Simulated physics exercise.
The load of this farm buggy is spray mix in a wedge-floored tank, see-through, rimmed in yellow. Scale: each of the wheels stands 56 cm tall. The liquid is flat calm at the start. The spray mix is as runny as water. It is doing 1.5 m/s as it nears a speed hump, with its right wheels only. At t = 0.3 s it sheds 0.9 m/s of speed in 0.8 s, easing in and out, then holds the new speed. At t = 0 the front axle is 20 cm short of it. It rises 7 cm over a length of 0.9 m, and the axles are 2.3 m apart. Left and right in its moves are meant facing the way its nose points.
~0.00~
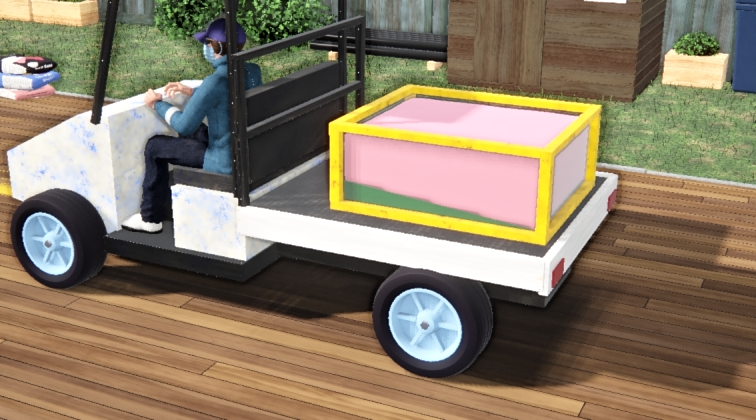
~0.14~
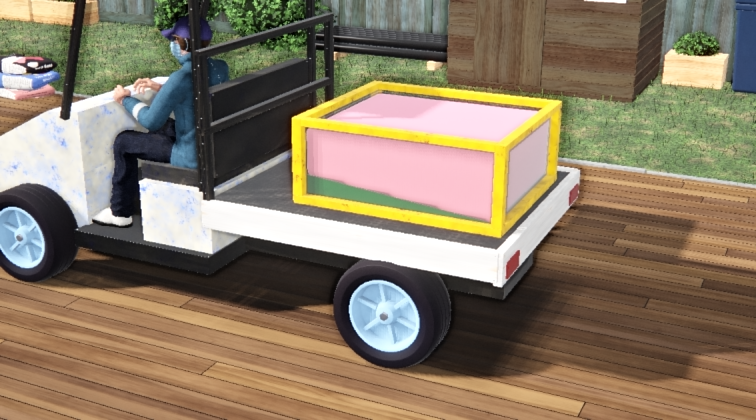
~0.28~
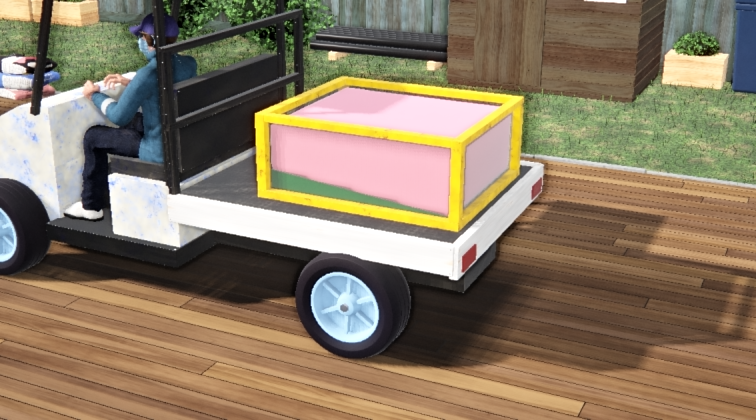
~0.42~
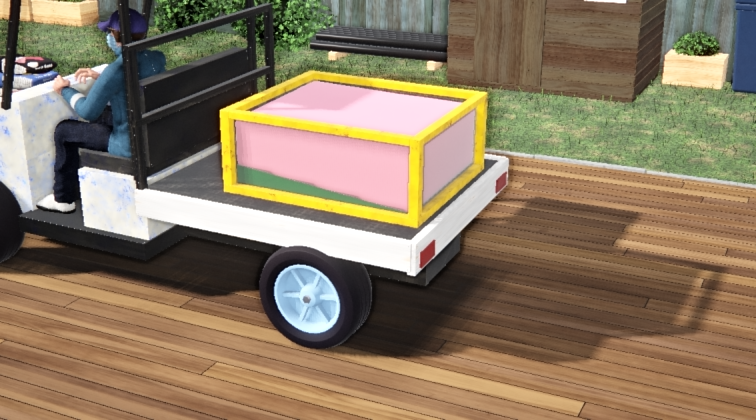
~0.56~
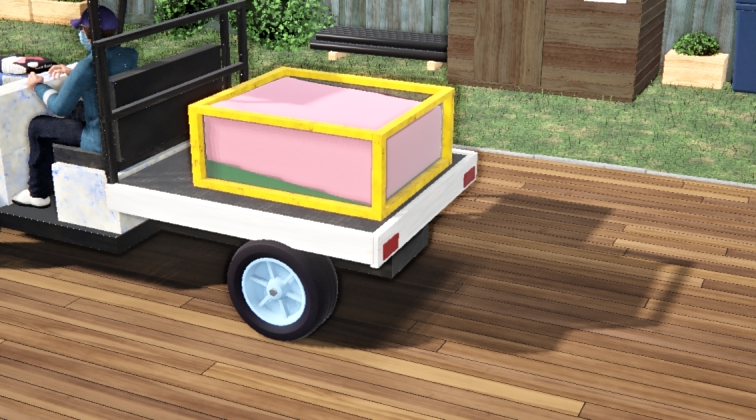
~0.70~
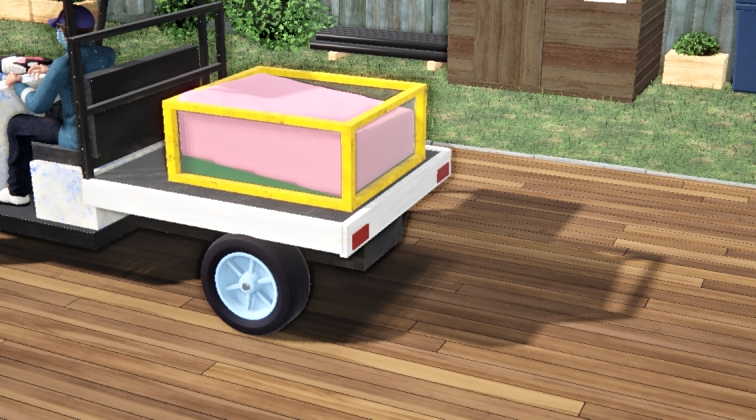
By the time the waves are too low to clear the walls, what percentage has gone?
Roughly 8 per cent of the spray mix is lost.
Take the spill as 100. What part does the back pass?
About 20 per cent.
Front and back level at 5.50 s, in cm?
About 34 cm in front and 30 cm behind.
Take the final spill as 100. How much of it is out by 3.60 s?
About 90 per cent.
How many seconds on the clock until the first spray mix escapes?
Around 1.1 s.
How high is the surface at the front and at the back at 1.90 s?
About 24 cm in front and 36 cm behind.
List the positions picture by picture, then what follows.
The first frame shows the spray mix reaches (420, 100) at the front end; it reaches (571, 118) at the back end; no slope yet; the front is on the left, levels are read along the far wall; a wheel hub at (421, 329).
The second frame shows the spray mix reaches (385, 96) at the front end; it reaches (532, 113) at the back end; no slope yet.
The third frame shows the spray mix reaches (352, 91) at the front end; it reaches (494, 109) at the back end; hardly any slope.
The fourth frame shows the spray mix reaches (319, 86) at the front end; it reaches (458, 104) at the back end; hardly any slope.
The fifth frame shows the spray mix reaches (290, 80) at the front end; it is heaped 3° towards the front.
The sixth frame shows the spray mix reaches (266, 78) at the front end; it reaches (397, 111) at the back end; it is heaped 7° towards the front and 5° towards the near side; a wheel hub at (242, 290).
Then, 1.90 s in, it stands 37 cm high behind and 25 cm in front; 4 per cent has gone over the front.
Then, 3.60 s in, it stands 26 cm high behind and 37 cm in front; 7 per cent has gone over the front.
Then, 5.50 s in, it stands 29 cm high behind and 34 cm in front; 8 per cent has gone over the front.
Then, 7.99 s in, 8 per cent has gone over the front, 21 of 255 litres.
